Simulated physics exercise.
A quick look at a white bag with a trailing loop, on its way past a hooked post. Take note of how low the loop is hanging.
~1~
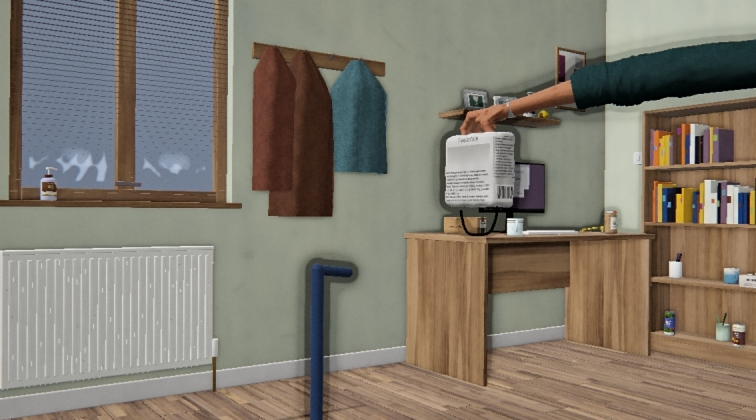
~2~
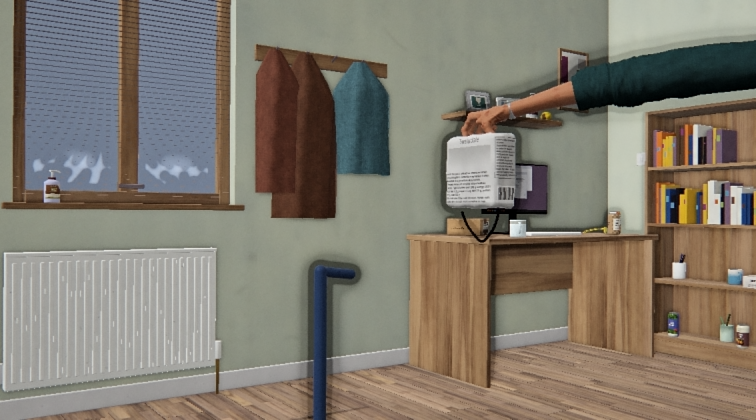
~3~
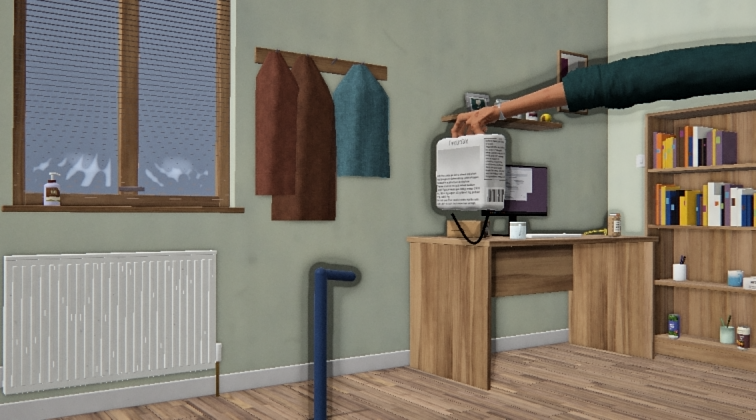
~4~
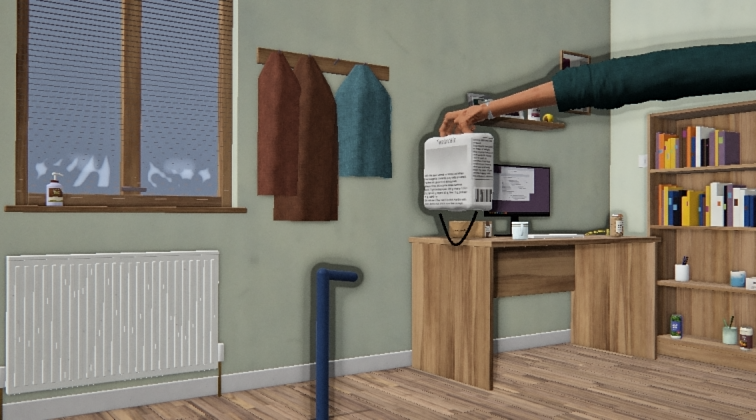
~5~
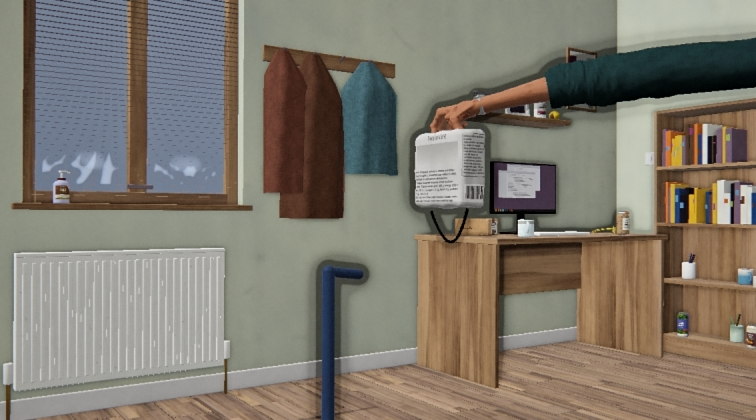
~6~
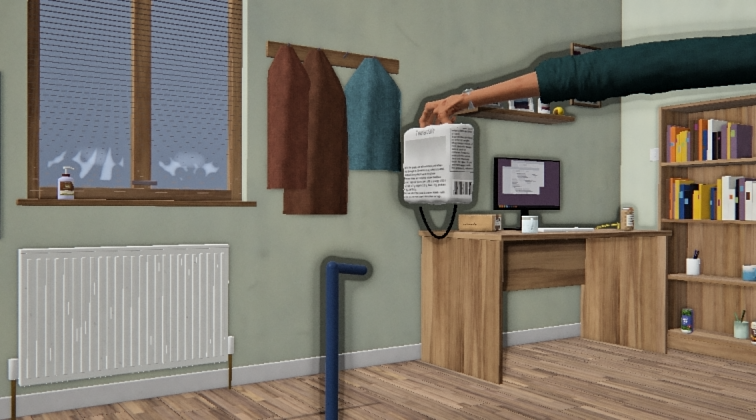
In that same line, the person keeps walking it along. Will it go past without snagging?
Gets past.
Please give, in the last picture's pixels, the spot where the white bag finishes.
It ends up near (200, 154).
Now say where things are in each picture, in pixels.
The first frame shows white bag (479, 171); hook tip (348, 273).
The second frame shows white bag (480, 172); bottom of the loop (482, 241).
The third frame shows white bag (470, 173).
The fourth frame shows white bag (458, 173); bottom of the loop (457, 245).
The fifth frame shows white bag (449, 170).
The sixth frame shows white bag (438, 165); bottom of the loop (440, 237); hook tip (362, 270); hook points towards it, loop hangs above the hook.
Then, 1.08 s after the last picture, bag over the post near (347, 161).
Then, 2.08 s after the last picture, bag past the post near (247, 156).
At rest, bag past the post near (200, 154). The white bag passes clear.
